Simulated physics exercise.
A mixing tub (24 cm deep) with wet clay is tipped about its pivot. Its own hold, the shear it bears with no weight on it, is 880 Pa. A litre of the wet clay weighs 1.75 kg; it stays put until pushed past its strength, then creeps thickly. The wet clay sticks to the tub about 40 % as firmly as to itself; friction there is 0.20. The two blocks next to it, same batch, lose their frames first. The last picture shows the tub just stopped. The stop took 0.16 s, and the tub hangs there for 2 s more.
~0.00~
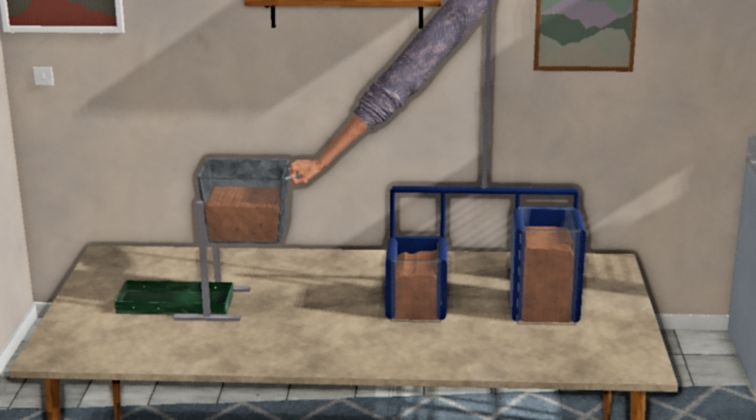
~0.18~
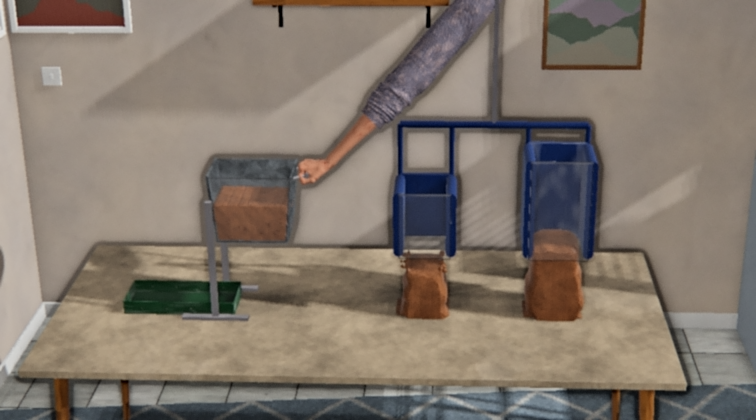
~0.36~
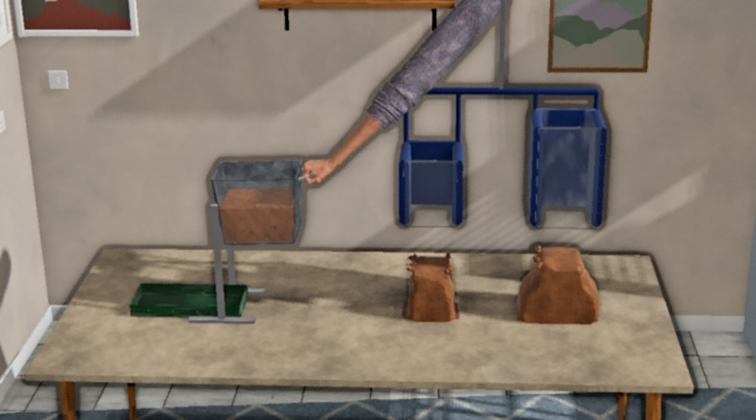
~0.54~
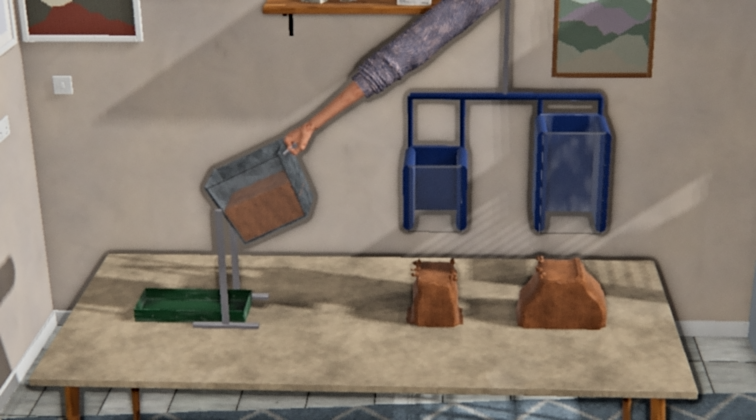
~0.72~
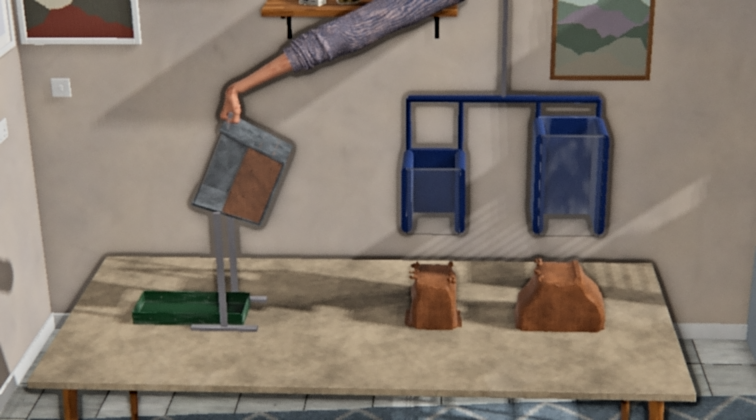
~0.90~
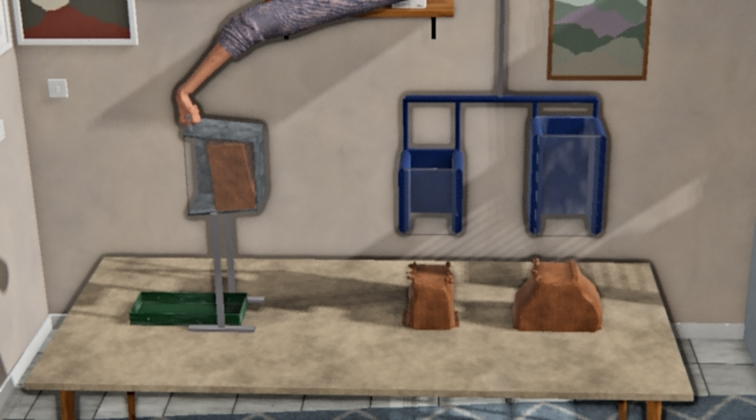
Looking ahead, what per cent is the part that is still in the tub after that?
The part that is still in the tub after that is near 60 %.
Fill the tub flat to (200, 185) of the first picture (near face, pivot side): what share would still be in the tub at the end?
In that case some 40 per cent.
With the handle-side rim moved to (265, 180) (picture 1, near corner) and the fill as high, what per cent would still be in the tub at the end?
It would be near 100 %.
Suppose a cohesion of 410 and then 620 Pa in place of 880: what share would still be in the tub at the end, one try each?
In that order: 50 %, 60 %.
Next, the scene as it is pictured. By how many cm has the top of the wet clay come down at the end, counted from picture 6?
Roughly 13 cm.
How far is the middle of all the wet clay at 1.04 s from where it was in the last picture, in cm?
About 5 cm.
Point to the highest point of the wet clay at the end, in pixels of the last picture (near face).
Near (238, 181).
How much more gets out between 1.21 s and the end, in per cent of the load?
About 25 %.
By 1.04 s, the tub is at 90 degrees and holds 100 %.
By 1.21 s, the tub is at 90 degrees and holds 83 %.
By 1.38 s, the tub is at 90 degrees and holds 62 %.
By 1.55 s, the tub is at 90 degrees and holds 60 %.
By 2.90 s, at the end, the tub is at 90 degrees and holds 60 %.
